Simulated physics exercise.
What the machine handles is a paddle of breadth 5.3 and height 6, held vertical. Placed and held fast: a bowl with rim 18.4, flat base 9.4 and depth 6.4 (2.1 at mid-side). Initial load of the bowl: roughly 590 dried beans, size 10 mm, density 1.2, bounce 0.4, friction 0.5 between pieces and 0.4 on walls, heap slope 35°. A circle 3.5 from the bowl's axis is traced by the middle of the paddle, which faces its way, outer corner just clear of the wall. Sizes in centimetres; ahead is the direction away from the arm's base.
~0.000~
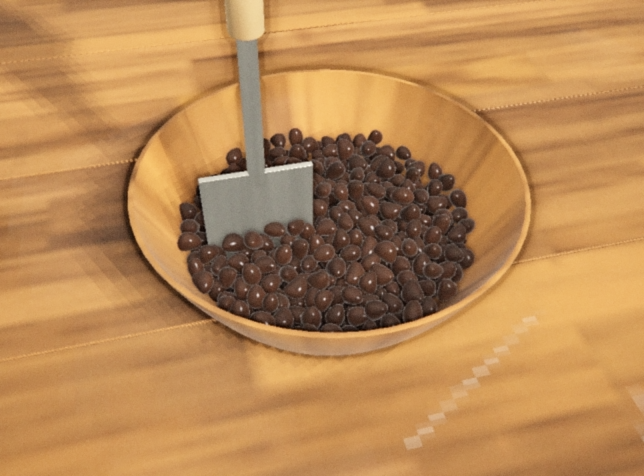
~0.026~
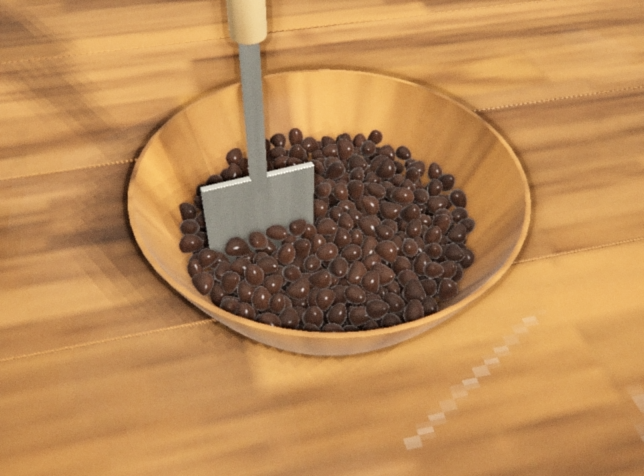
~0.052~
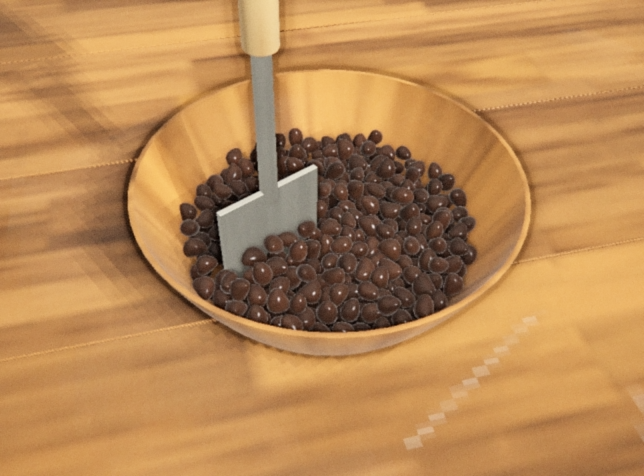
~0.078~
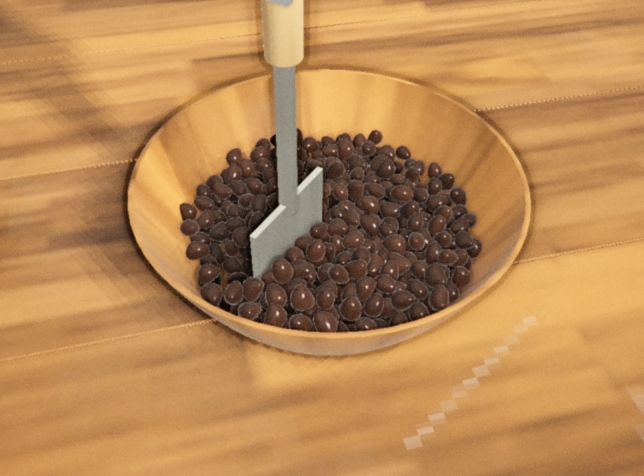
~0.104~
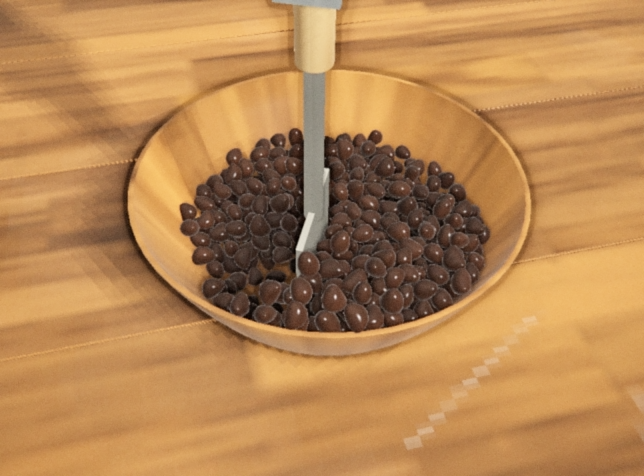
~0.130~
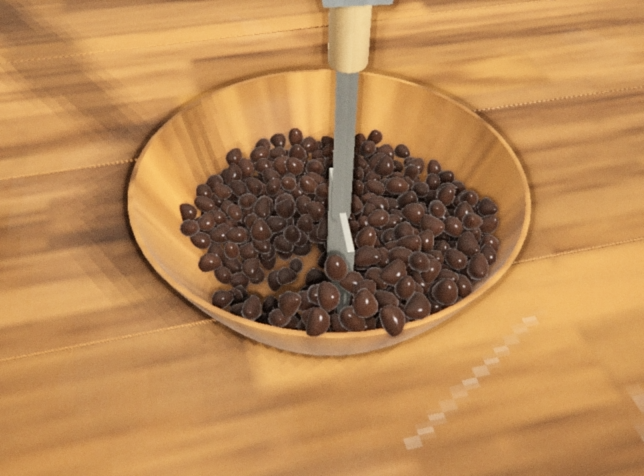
A flat metal paddle on a pale handle stands upright among dark brown beans in a wide wooden bowl, barely shifting at first. It then sweeps rightward and toward the viewer, turning edge-on as it pushes beans into a heap at the front right and exposes a patch of bowl behind it.
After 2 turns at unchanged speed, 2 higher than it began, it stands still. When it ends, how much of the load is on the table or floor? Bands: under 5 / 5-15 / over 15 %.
Over 15 %.
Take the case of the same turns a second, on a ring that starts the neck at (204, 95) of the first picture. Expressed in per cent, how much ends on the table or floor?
Roughly 0 per cent.
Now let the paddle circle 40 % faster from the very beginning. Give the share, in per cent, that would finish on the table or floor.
40 %.
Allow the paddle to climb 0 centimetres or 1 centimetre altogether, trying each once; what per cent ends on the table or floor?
Try one: Around 40 %; try two: Around 35 %.
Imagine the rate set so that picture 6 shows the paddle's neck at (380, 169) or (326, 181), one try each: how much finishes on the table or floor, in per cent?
Some 40 and 25 %.
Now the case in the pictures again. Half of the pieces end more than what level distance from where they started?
Distance: Close to 9 cm.
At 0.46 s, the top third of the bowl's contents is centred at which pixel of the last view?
I'd put it at around (217, 200).
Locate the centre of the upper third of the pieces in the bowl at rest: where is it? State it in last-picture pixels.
Estimated centre: (349, 231).
After 0.46 s, 332° round, highest piece 9 above the table; 489 in the bowl, 79 on the table or floor, 23 in flight or on the tool.
After 0.79 s, 221° round, highest piece 9 above the table; 451 in the bowl, 138 on the table or floor, 2 in flight or on the tool.
After 1.15 s, 0° round, highest piece 7 above the table; 444 in the bowl, 147 on the table or floor.
After 1.85 s, 0° round, highest piece 7 above the table; 444 in the bowl, 147 on the table or floor.
In the end, 444 in the bowl, 147 on the table or floor. That is 25 % on the table or floor.
